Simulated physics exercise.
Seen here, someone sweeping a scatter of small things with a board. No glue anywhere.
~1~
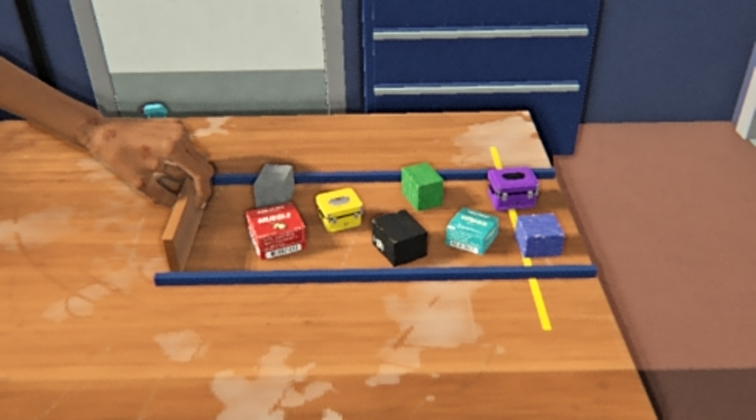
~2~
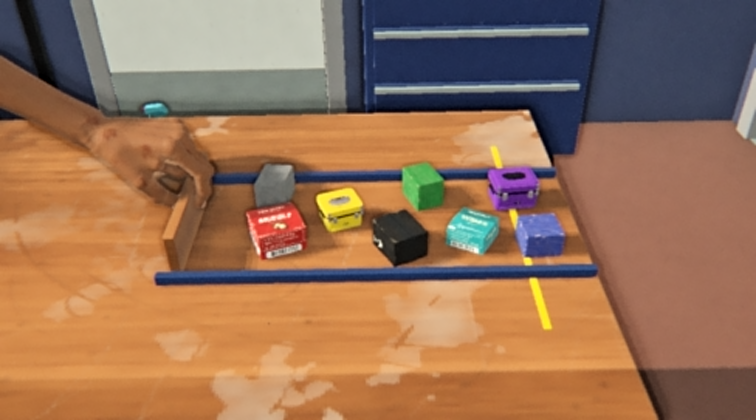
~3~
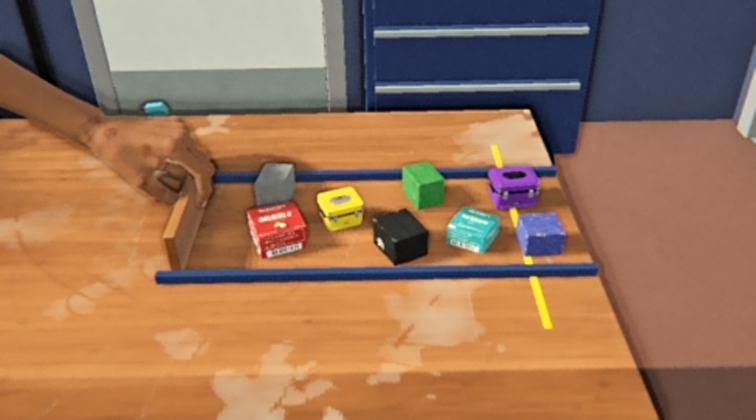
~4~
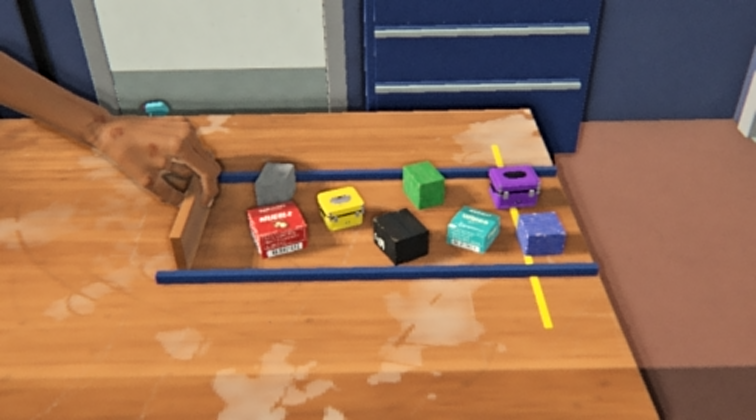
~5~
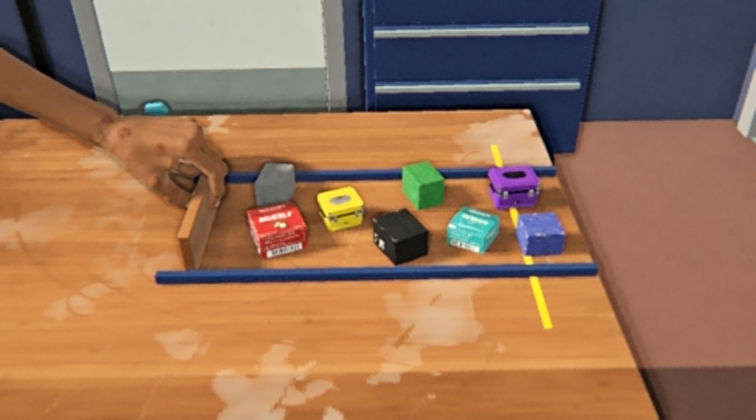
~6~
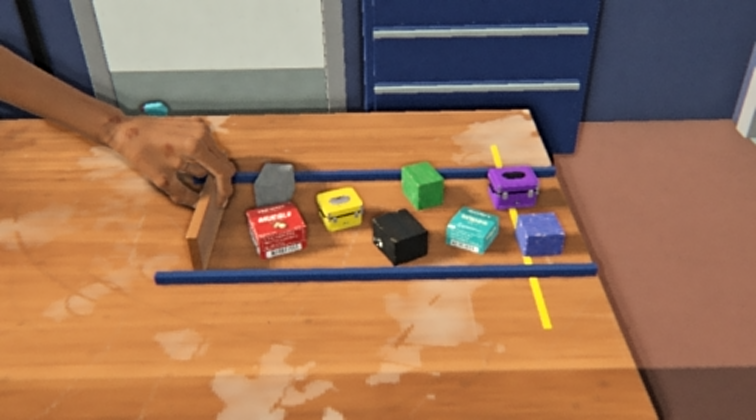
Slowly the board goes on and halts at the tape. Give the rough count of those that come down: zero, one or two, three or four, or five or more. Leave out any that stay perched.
The number that fall off is three or four.
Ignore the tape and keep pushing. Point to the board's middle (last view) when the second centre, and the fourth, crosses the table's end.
Near (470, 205) and (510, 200).
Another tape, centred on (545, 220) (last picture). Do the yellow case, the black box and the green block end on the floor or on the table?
The yellow case holds on; the black box drops off; the green block is lost.
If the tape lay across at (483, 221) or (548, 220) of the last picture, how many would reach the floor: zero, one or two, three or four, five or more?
In that order: One to two; five or more.
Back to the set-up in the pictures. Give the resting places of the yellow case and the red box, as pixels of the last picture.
About (534, 210), and the other about (548, 234).
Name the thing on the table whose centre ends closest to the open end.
The green block.
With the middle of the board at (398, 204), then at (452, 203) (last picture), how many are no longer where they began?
At the one place 7, at the other 8.
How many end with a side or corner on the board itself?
It touches 3.
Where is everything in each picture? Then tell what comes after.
The first picture shows blue block (539, 236); purple case (512, 189); turquoise box (472, 231); board (190, 209); tape (515, 222).
The second picture shows purple case (513, 189); green block (423, 186).
The third picture shows turquoise box (473, 229); yellow case (341, 210).
The fourth picture shows blue block (540, 234); grey block (276, 186).
The fifth picture shows purple case (513, 187); board (204, 208).
The sixth picture shows blue block (539, 235); purple case (512, 188); turquoise box (473, 230); board (211, 208); tape (516, 221).
Early on, none off yet; blue block at rest near (539, 235); purple case at rest near (512, 188); turquoise box at rest near (473, 230).
A while later, none off yet; blue block travelled about its own width near (570, 234); purple case at rest near (512, 188); turquoise box travelled about its own width near (527, 226).
Finally, the number that fall off is three or four; lost, black box, turquoise box, purple case and blue block.
